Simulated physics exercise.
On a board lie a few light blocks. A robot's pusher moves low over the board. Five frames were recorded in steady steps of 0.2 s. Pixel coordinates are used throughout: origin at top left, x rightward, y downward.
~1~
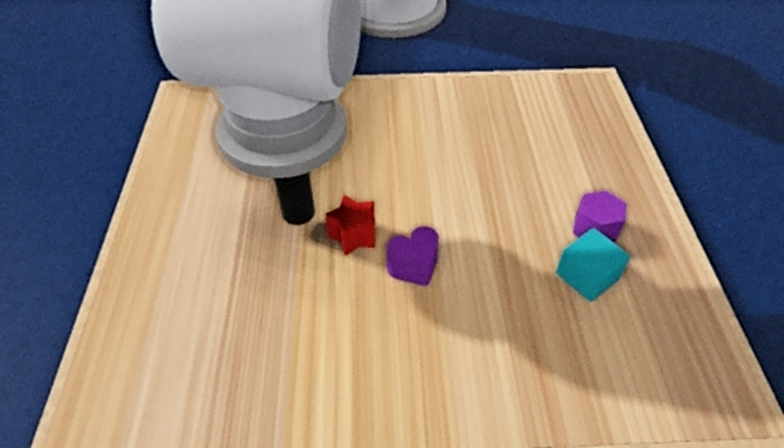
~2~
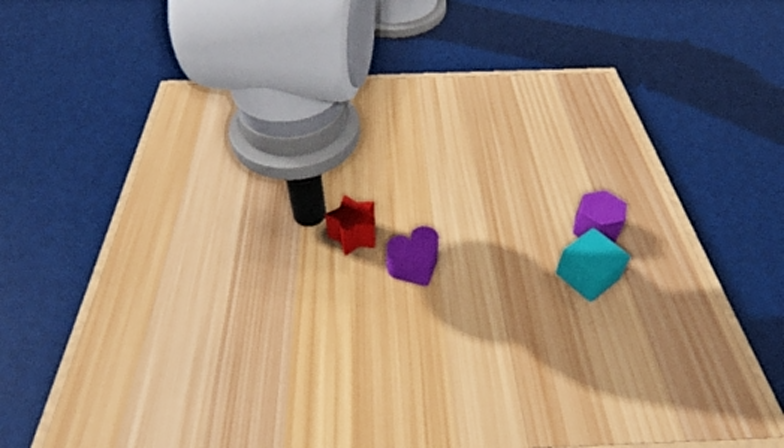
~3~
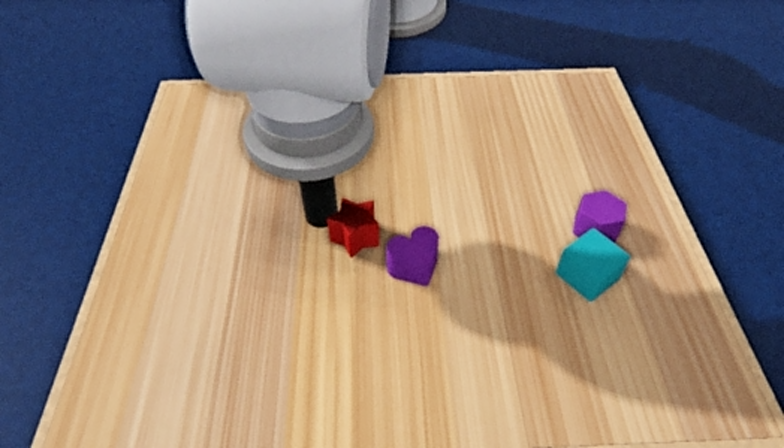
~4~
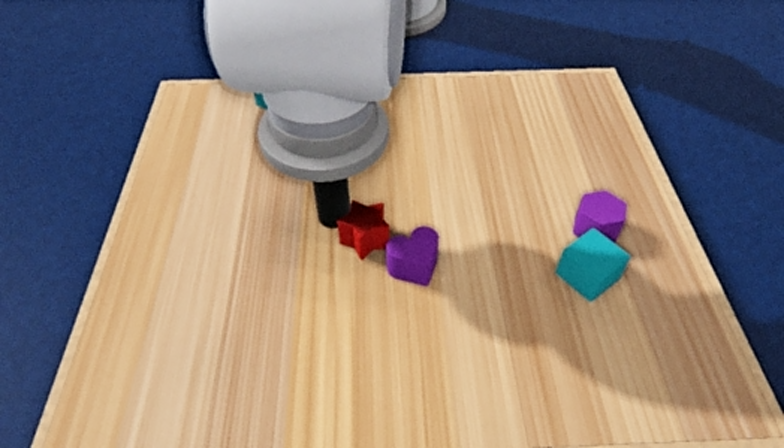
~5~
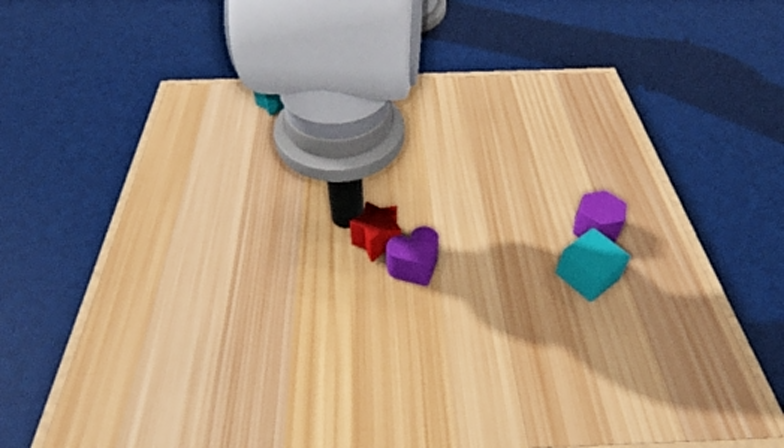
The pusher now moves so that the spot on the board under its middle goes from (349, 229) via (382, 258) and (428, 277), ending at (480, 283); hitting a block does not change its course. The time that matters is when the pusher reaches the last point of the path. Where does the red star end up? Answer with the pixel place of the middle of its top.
Near (522, 273).
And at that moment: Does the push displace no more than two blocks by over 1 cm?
Yes
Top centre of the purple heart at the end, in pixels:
In the picture, it is at (559, 296).
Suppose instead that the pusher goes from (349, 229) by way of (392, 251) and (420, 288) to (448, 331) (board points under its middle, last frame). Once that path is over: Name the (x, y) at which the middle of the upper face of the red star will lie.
It is going to be at (488, 300).
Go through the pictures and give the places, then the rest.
Pusher tip at (299, 213); block tops, red star at (352, 213); purple heart at (415, 244); turquoise four-sided block at (597, 253), in the first picture.
Pusher at (310, 215); blocks unchanged, in the second picture.
Pusher at (322, 216); red star at (354, 214), in the third picture.
Pusher at (335, 217); red star at (364, 217), in the fourth picture.
Pusher at (348, 217); red star at (377, 219); purple heart at (415, 244); turquoise four-sided block at (597, 253), in the fifth picture.
What follows on the original path. One third of the way, pusher at (382, 246); red star at (416, 244); purple heart at (451, 262).
Two thirds of the way, pusher at (429, 265); red star at (466, 263), turned 15° anticlockwise; purple heart at (504, 282).
At the end, pusher at (483, 272); red star at (522, 273); purple heart at (559, 296); turquoise four-sided block in place.
